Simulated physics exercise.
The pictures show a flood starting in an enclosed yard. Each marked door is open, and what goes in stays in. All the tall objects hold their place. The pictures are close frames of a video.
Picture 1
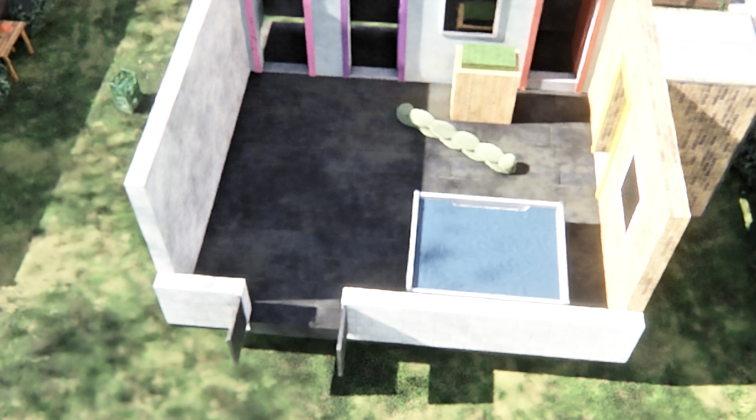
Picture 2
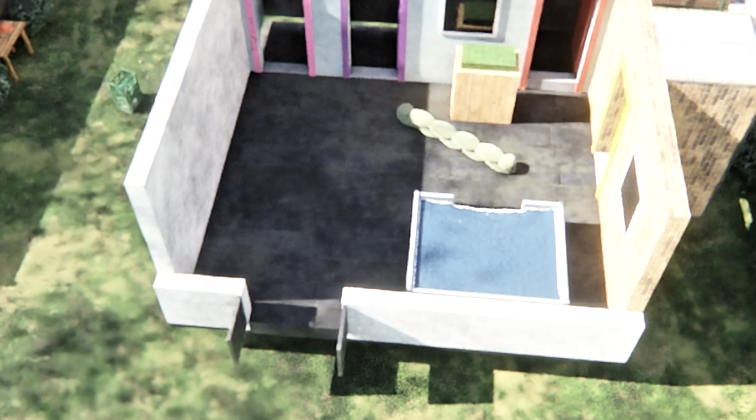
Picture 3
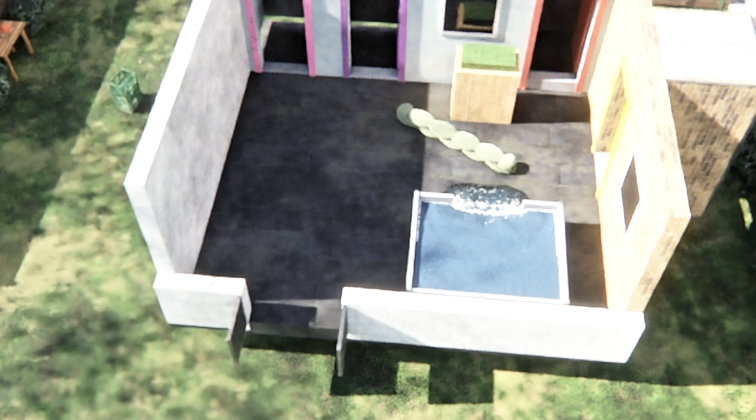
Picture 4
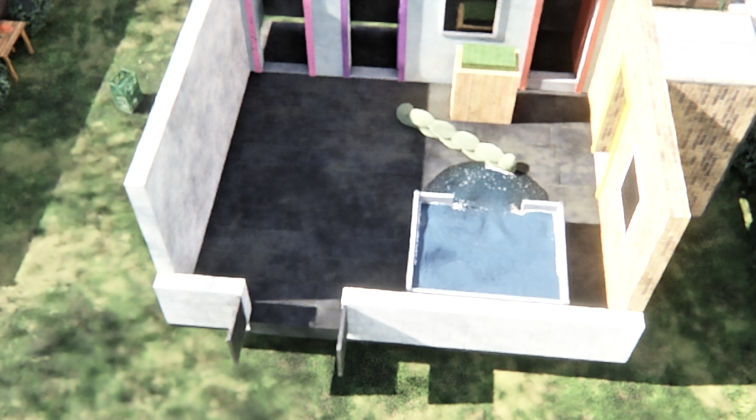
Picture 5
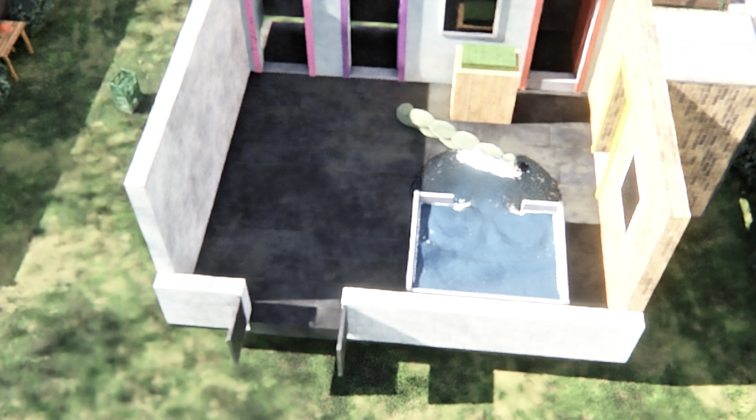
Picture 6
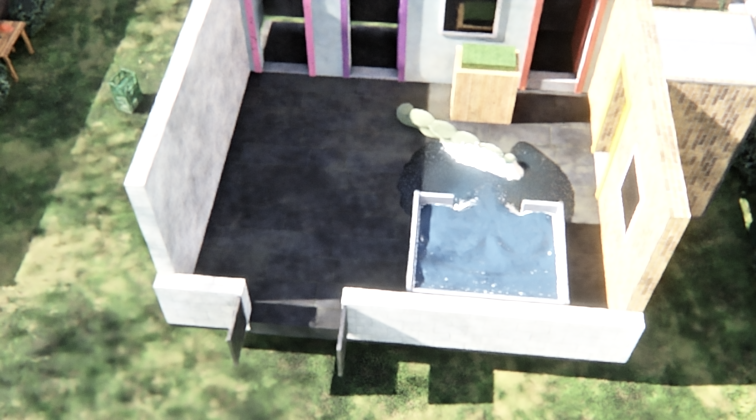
A walled yard with a dark paved floor beside a pale building is seen from high above by a still camera, with patchy grass around it. An open tank of blue water sits at the lower right, below a pale braided shape and a wooden box with a green top. The tank's far side opens, and foaming water pours through the gap, fanning out across the paving to the braided shape.
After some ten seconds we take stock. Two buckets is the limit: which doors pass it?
In the end: The pink door floods; the purple door holds within the limit; the yellow door floods; the red door holds within the limit.
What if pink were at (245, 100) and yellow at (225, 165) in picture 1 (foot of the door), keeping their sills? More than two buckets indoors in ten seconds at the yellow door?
One by one: Yellow door is over.
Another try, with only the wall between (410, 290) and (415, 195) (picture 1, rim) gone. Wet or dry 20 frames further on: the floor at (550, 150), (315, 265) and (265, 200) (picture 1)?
As listed: No water, flooded, flooded.
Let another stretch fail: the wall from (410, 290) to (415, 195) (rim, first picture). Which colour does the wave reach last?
It is the door marked yellow.
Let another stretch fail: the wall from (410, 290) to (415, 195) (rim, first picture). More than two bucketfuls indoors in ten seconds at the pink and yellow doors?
In short: Pink is over; yellow takes less.
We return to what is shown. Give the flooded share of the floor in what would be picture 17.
I make it 40 per cent.
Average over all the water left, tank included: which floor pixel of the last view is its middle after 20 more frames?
Close to (440, 195).
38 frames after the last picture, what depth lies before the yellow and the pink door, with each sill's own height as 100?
Roughly 240 per cent, then 310 per cent.
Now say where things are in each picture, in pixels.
In the first frame, still water in the open tank at (487, 248).
In the second frame, the front is at a hidden place, out from the gap on the open tank's far side.
In the third frame, water pours out on the open tank's far side and has run to (518, 194).
In the fourth frame, the front is at (467, 166), out from the gap on the open tank's far side.
In the fifth frame, water pours out on the open tank's far side and has run to (454, 152).
In the sixth frame, water pours out on the open tank's far side and has run to (437, 143).
A moment on, water covers 20 % of the floor; the pink door not reached, the purple door not reached, the yellow door wet at the sill, nothing in, the red door not reached.
Next, water covers 40 % of the floor; the pink door not reached, the purple door not reached, the yellow door over two buckets in, the red door wet at the sill, nothing in.
Then, water covers 55 % of the floor; the pink door under two buckets in, the purple door wet at the sill, nothing in, the yellow door far over two buckets in, the red door wet at the sill, nothing in.
Later, water covers 75 % of the floor; the pink door over two buckets in, the purple door wet at the sill, nothing in, the yellow door far over two buckets in, the red door wet at the sill, nothing in.
In the end, water covers 90 % of the floor; the pink door far over two buckets in, the purple door wet at the sill, nothing in, the yellow door far over two buckets in, the red door wet at the sill, nothing in.
